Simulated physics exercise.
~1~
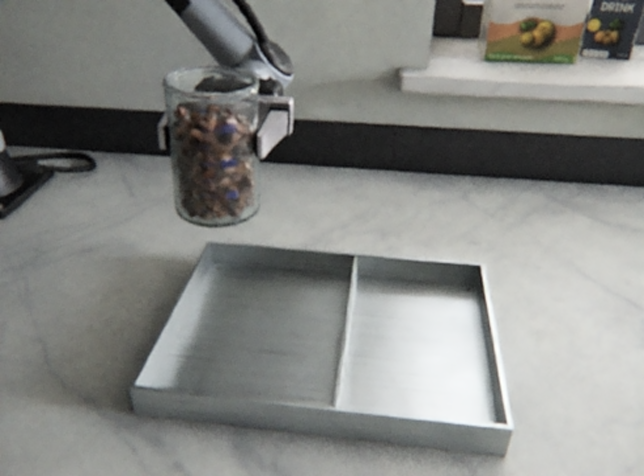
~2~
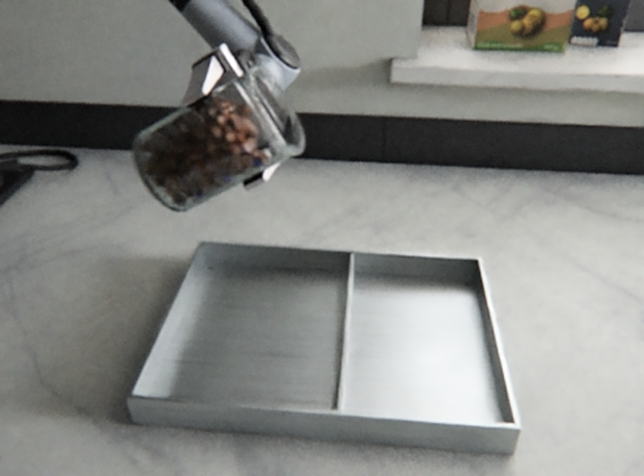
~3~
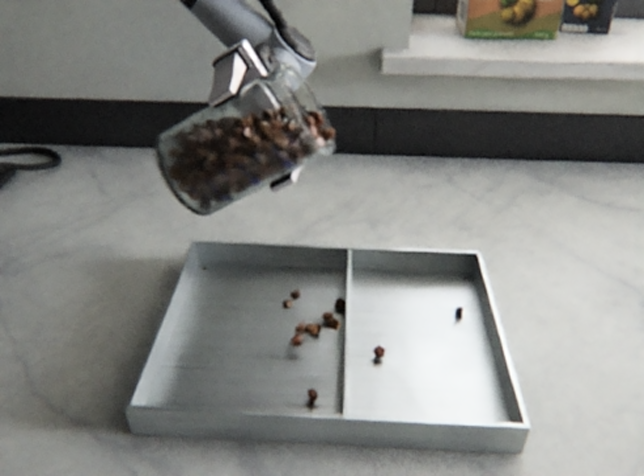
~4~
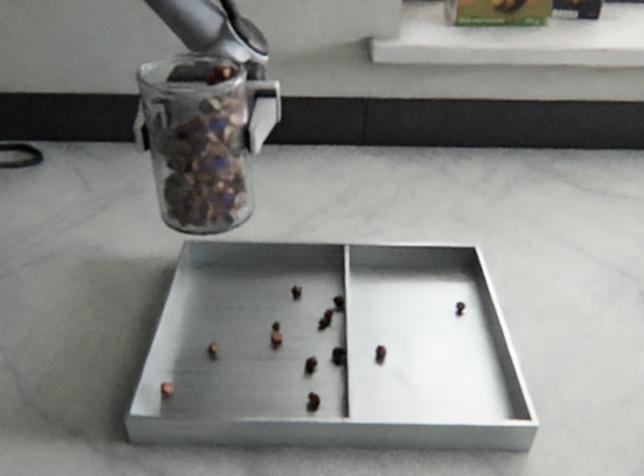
At the start, a robot gripper holds a clear cup of brown pellets upright above a shallow metal tray that a cross wall splits into two parts. The gripper tips the cup toward the right, and the pellets slide toward its mouth. As it leans further and shifts right, a few pellets drop out and scatter on both sides of the wall. The gripper then turns the cup upright again and moves it back left. It ends with the cup still mostly full and a small scattering of pellets in the tray, more in the left part than the right.
